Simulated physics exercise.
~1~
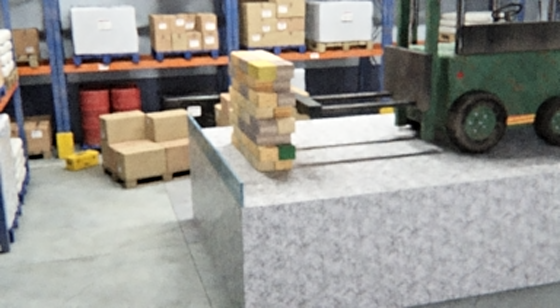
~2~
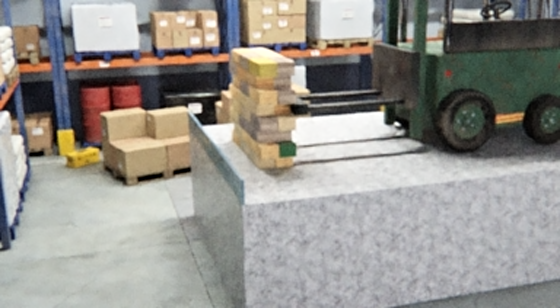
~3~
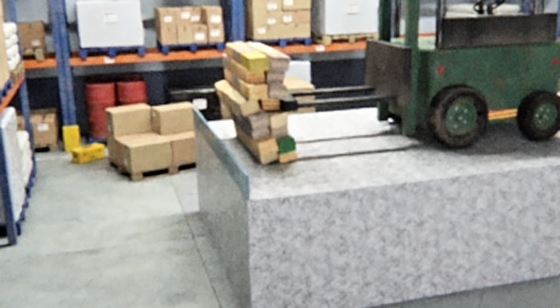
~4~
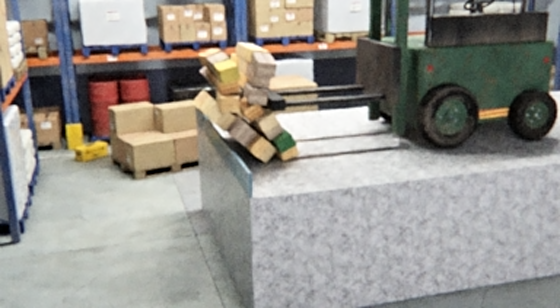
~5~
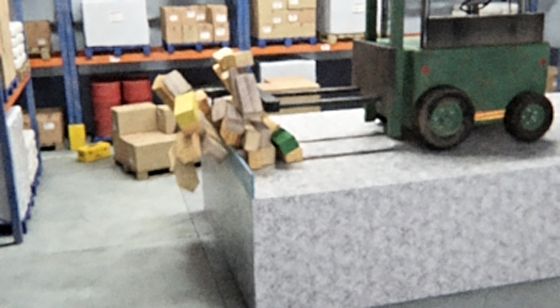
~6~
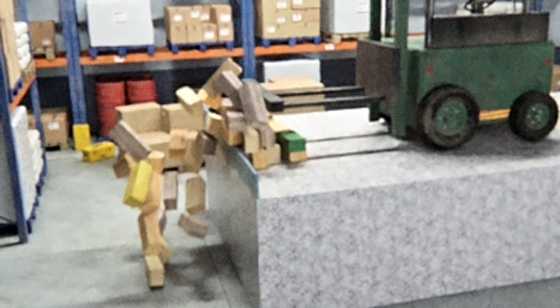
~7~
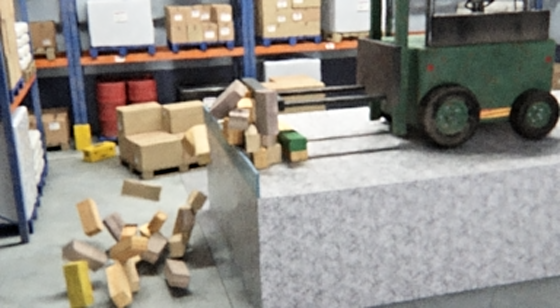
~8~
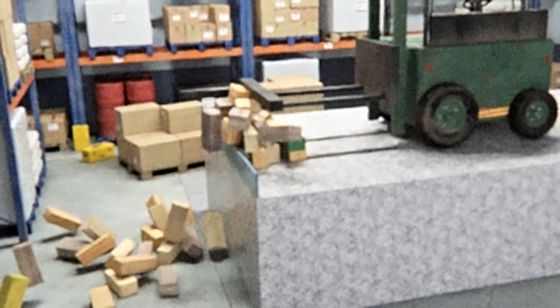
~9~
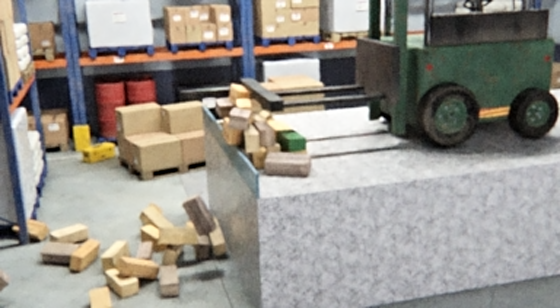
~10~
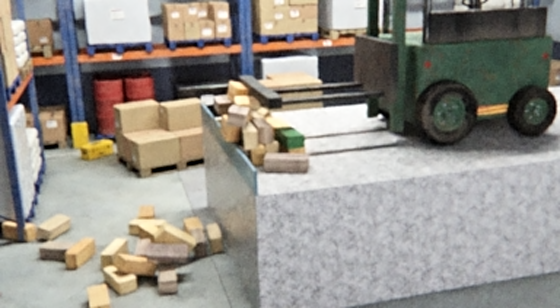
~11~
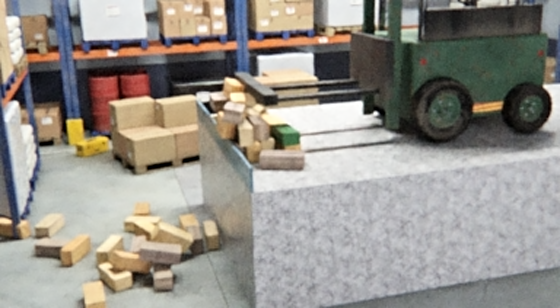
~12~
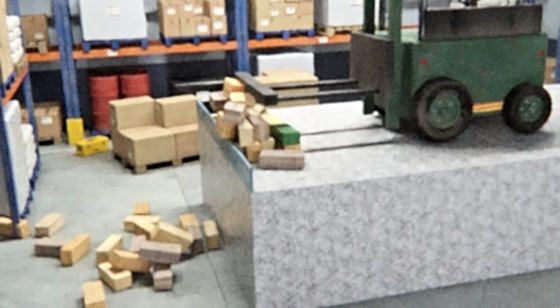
In a warehouse lined with loaded shelves, a stack of wooden blocks, one yellow and one green among them, stands near the left edge of a raised grey platform. A green lift truck on the right moves left, pressing its level beam into the stack. The pile bends, leans toward the edge and breaks apart. Many blocks, including the yellow one, spill over the low board and tumble to the floor, where the yellow one goes out of view to the left. The truck stops, leaving a heap with the green block on the platform and others scattered below.
